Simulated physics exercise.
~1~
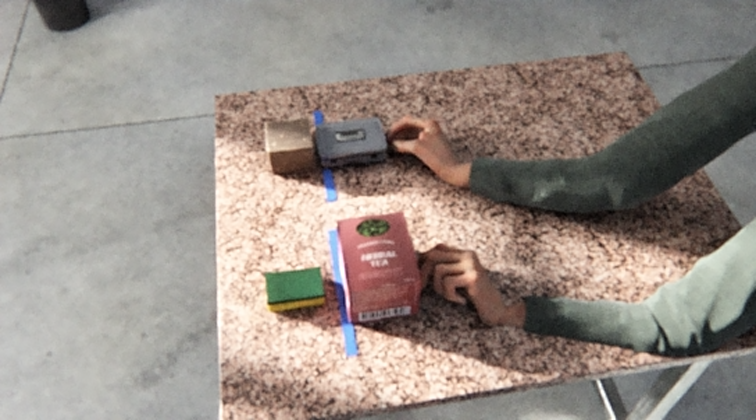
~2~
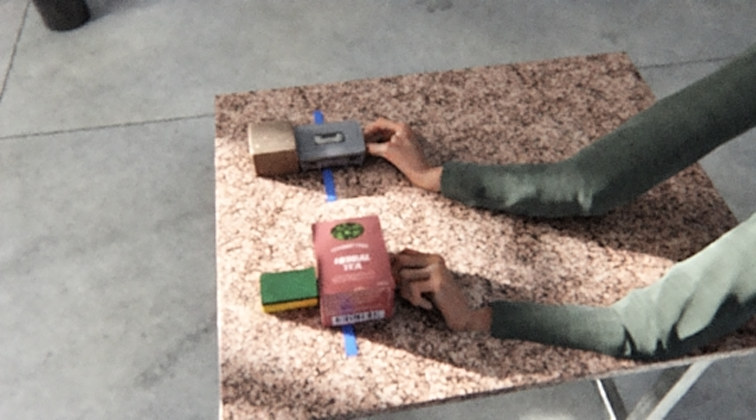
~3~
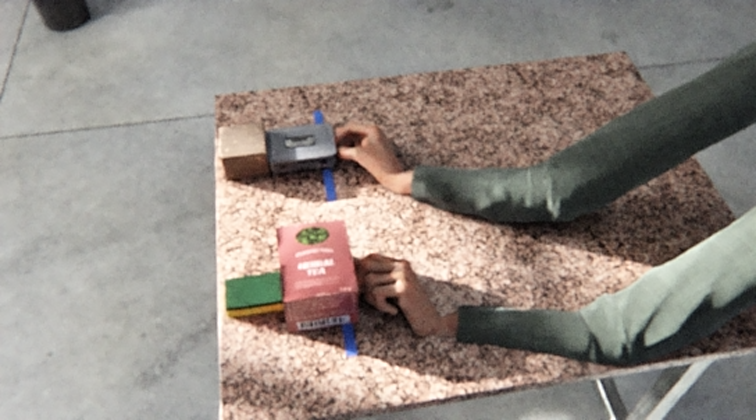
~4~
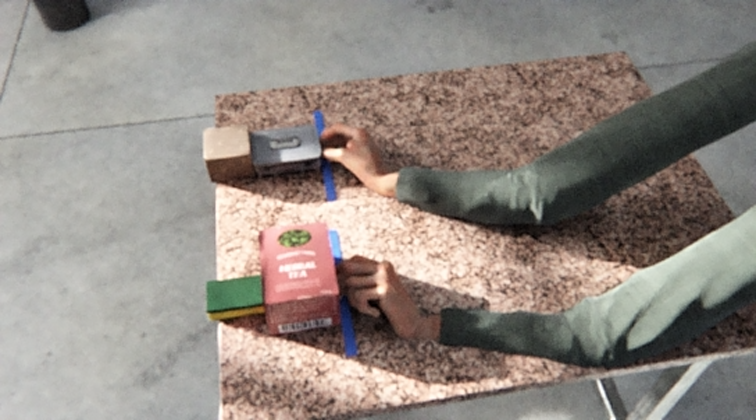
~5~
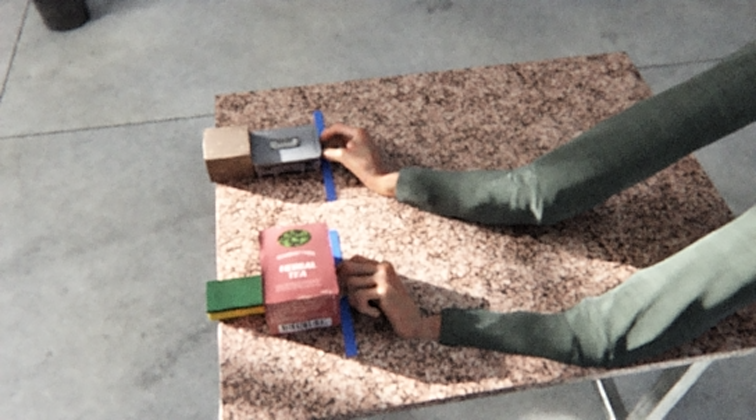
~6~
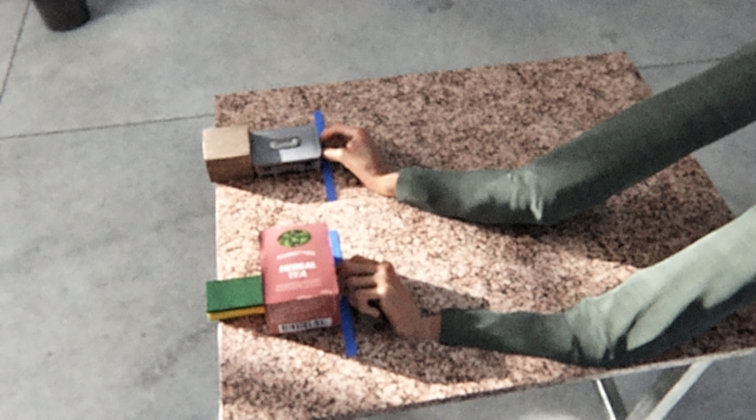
The clip opens on a speckled table with two strips of blue tape, where a pair of hands in green sleeves rests against a grey case and a red box of herbal tea. A brown block sits just left of the case, and a green and yellow sponge lies left of the box. Both hands push leftward, and the case and box slide over the tape, shoving the block and sponge ahead of them toward the table's left edge. The hands then stop. The block and sponge end up jutting slightly past the edge, still resting on the table.
